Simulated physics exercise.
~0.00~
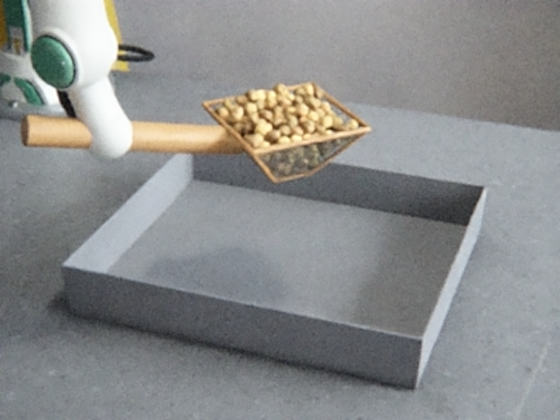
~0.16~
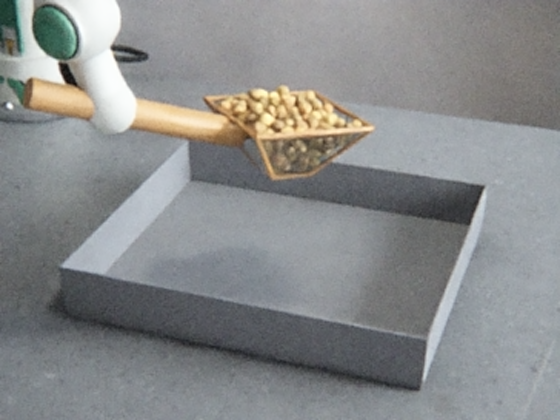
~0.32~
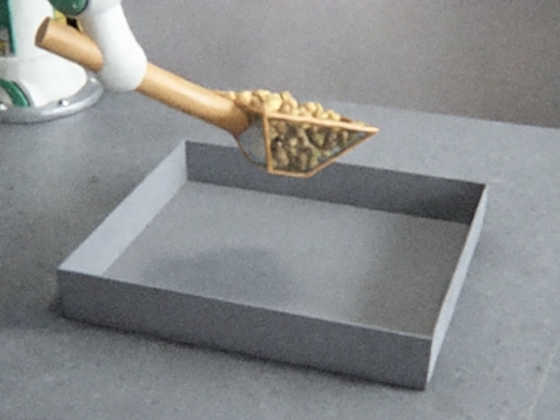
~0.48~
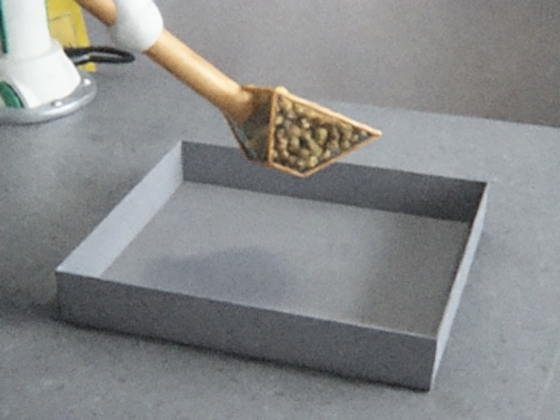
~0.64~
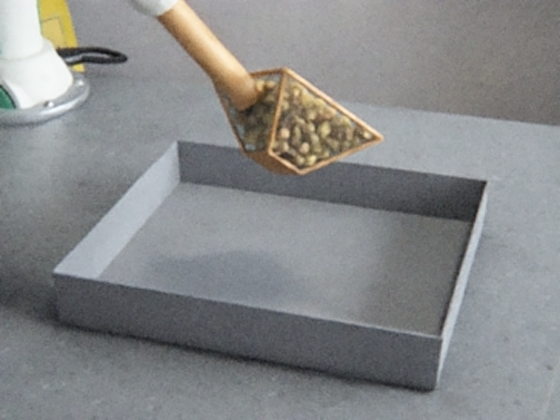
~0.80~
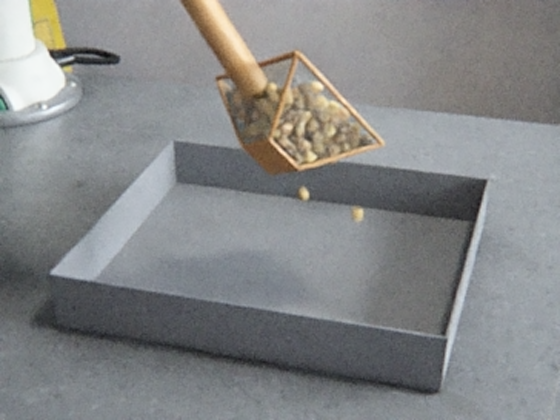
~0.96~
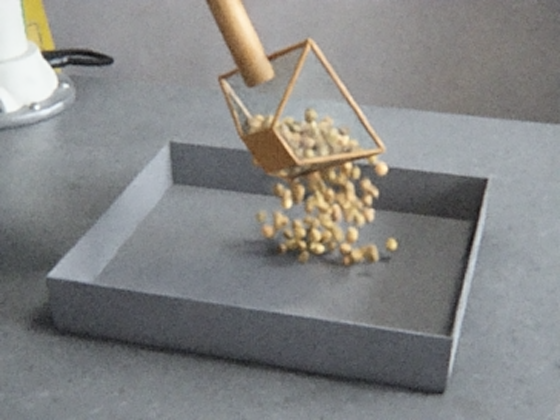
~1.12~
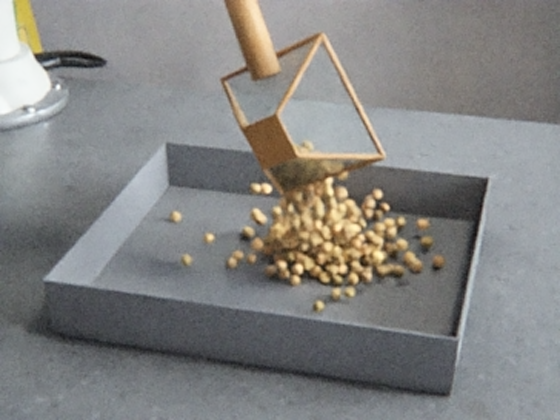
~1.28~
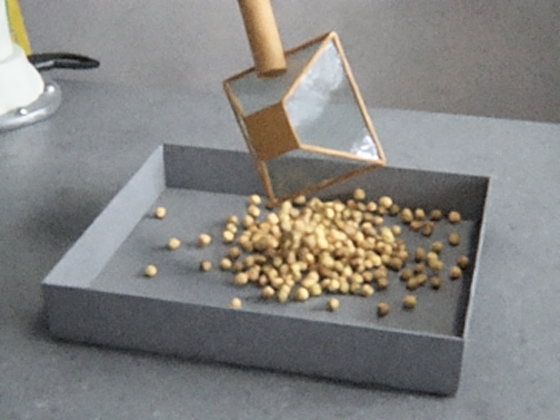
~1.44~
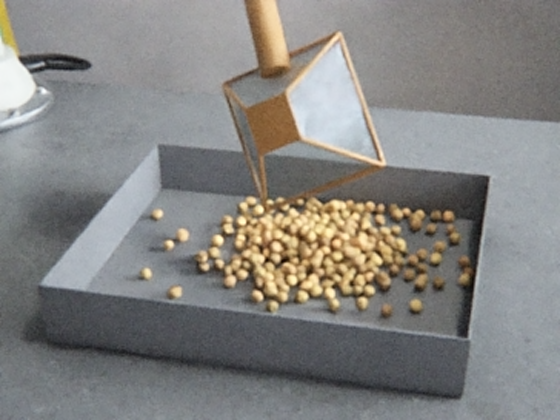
On a grey tabletop, a white and green robot arm holds a wooden-handled, clear-sided scoop of dried chickpeas above a shallow grey tray, then steadily tips it until they pour out and scatter into a loose pile, leaving the scoop empty above the tray.
